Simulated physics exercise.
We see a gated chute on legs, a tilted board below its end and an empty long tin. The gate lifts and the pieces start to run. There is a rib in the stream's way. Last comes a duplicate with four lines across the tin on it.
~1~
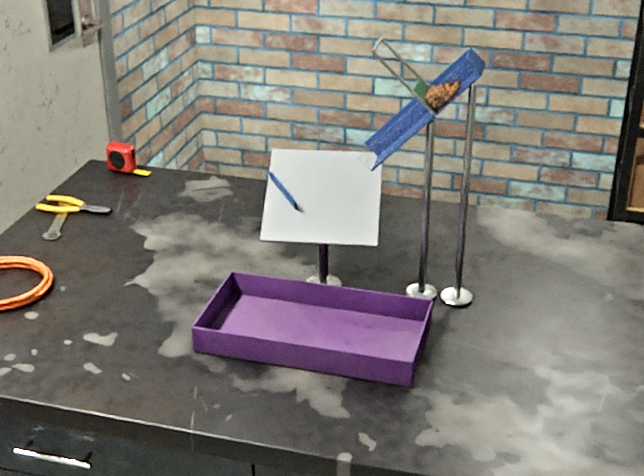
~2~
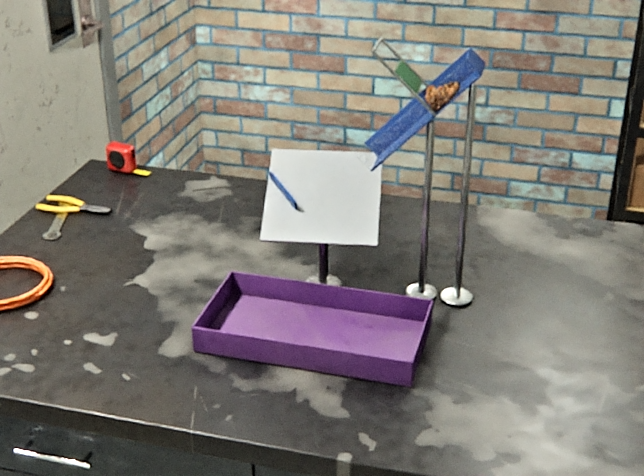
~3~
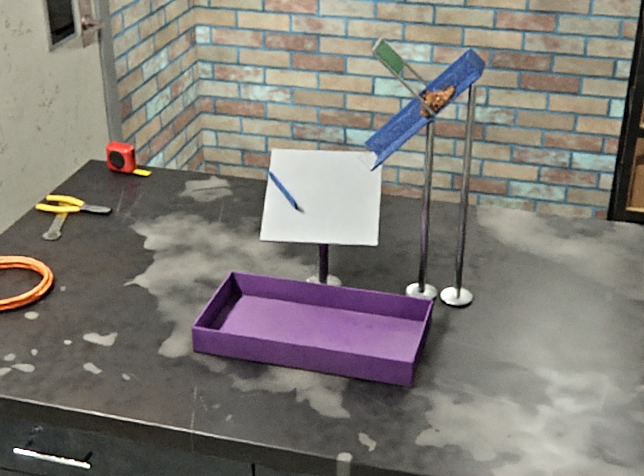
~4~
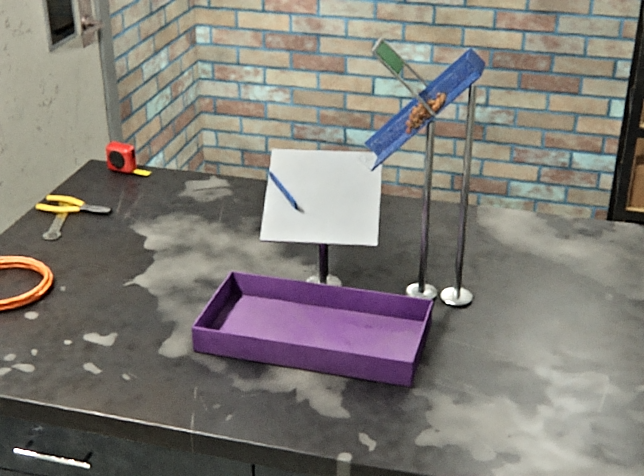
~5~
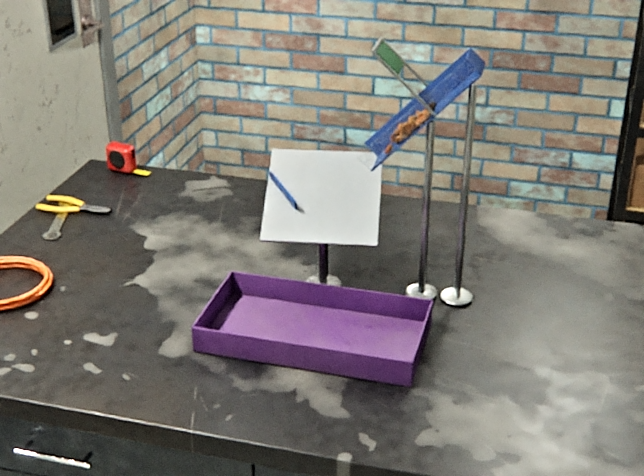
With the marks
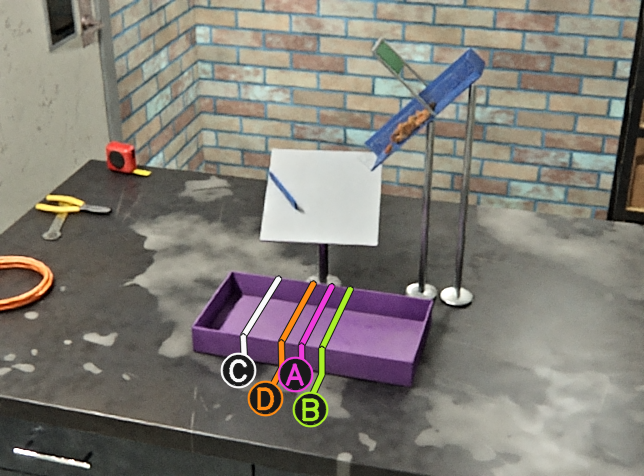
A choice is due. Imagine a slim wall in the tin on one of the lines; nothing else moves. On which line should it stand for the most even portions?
The answer is line D.
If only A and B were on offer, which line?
It is A.
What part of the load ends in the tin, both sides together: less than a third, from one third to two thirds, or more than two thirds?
About that: More than two thirds.
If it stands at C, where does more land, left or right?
The right side.
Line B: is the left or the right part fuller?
Left.
On the marked copy, line A crosses the front rim at (301, 344); line B crosses the front rim at (322, 348); line C crosses the front rim at (243, 335); line D crosses the front rim at (281, 341).
Choosing A, of what is caught, the larger part on the left of the divider, roughly a quarter on the right.
Choosing B, of what is caught, the larger part on the left of the divider, about a tenth on the right.
Choosing C, of what is caught, roughly a quarter on the left of the divider, the larger part on the right.
Choosing D, of what is caught, roughly two thirds on the left of the divider, roughly a third on the right.
